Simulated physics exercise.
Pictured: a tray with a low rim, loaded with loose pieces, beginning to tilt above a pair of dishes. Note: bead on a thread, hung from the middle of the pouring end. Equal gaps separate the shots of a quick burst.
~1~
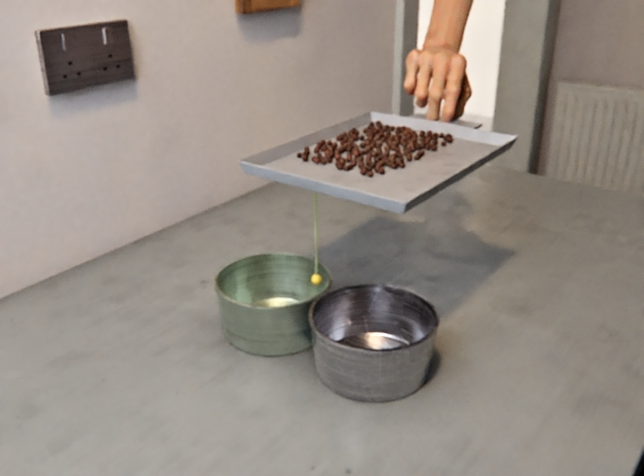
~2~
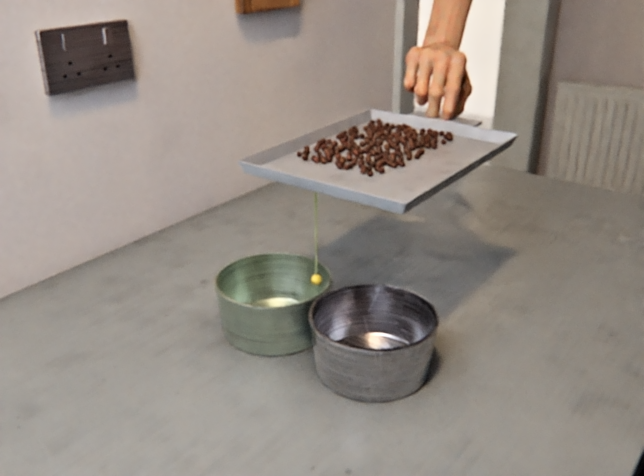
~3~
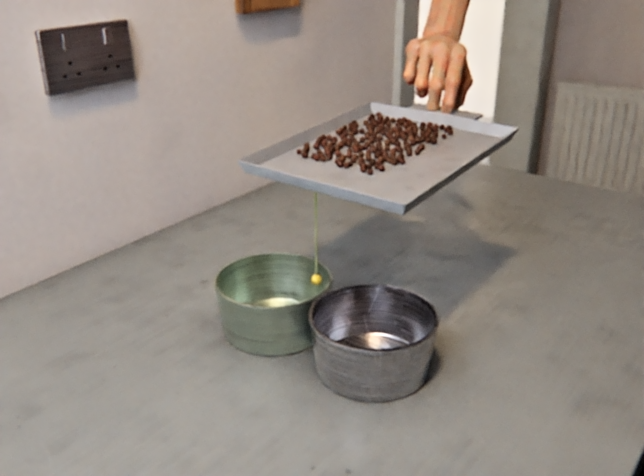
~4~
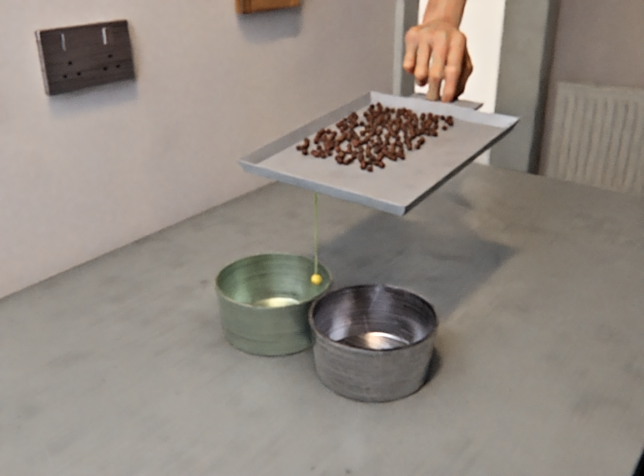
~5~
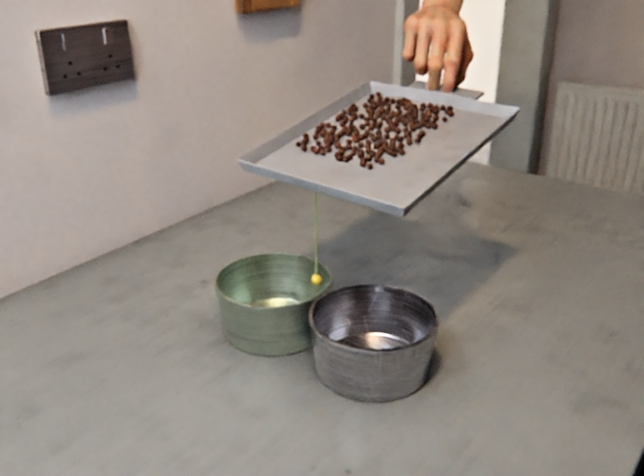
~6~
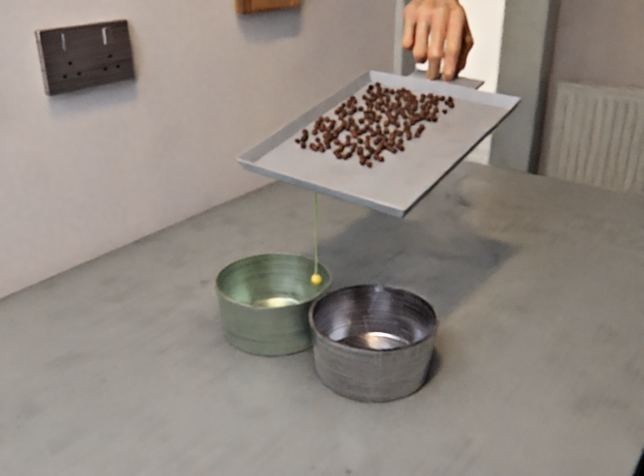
A hand slowly tilting a grey tray of small brown allspice berries above a green bowl and a dark grey bowl.
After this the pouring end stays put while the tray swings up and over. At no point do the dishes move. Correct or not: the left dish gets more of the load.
Not correct; the right dish gets more.
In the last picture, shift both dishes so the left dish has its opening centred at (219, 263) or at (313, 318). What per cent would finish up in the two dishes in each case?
About 50% and about 90%.
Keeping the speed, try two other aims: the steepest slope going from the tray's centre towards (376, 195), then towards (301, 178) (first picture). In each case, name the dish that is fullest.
The rightmost dish; the leftmost dish.
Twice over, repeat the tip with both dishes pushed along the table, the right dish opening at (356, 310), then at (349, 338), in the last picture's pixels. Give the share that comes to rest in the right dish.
First position: Some 80 %; second position: Some 70 %.
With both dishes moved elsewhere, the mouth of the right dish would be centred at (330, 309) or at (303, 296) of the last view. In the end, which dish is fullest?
Result for the first try: The dish on the right side; for the second: The dish on the right side.
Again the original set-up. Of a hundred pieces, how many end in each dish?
Left dish around 10, right dish around 60, both in a hundred.
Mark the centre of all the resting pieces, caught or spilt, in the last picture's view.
Somewhere close to (358, 368) in the last picture.
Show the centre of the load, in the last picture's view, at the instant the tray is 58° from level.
Look about (339, 194) in the last picture.
Soon after the last picture, tray tipped steeply; most on the tray; a small part in the right dish; a stray few in the left dish; a small part outside both; a stray few in the air.
A little later, tray tipped right over; about two thirds in the right dish; a small part in the left dish; about a quarter outside both; a stray few in the air.
Later still, tray tipped past a quarter turn; about two thirds in the right dish; a small part in the left dish; about a quarter outside both.
At rest, tray tipped past a quarter turn; about two thirds in the right dish; a small part in the left dish; about a quarter outside both.
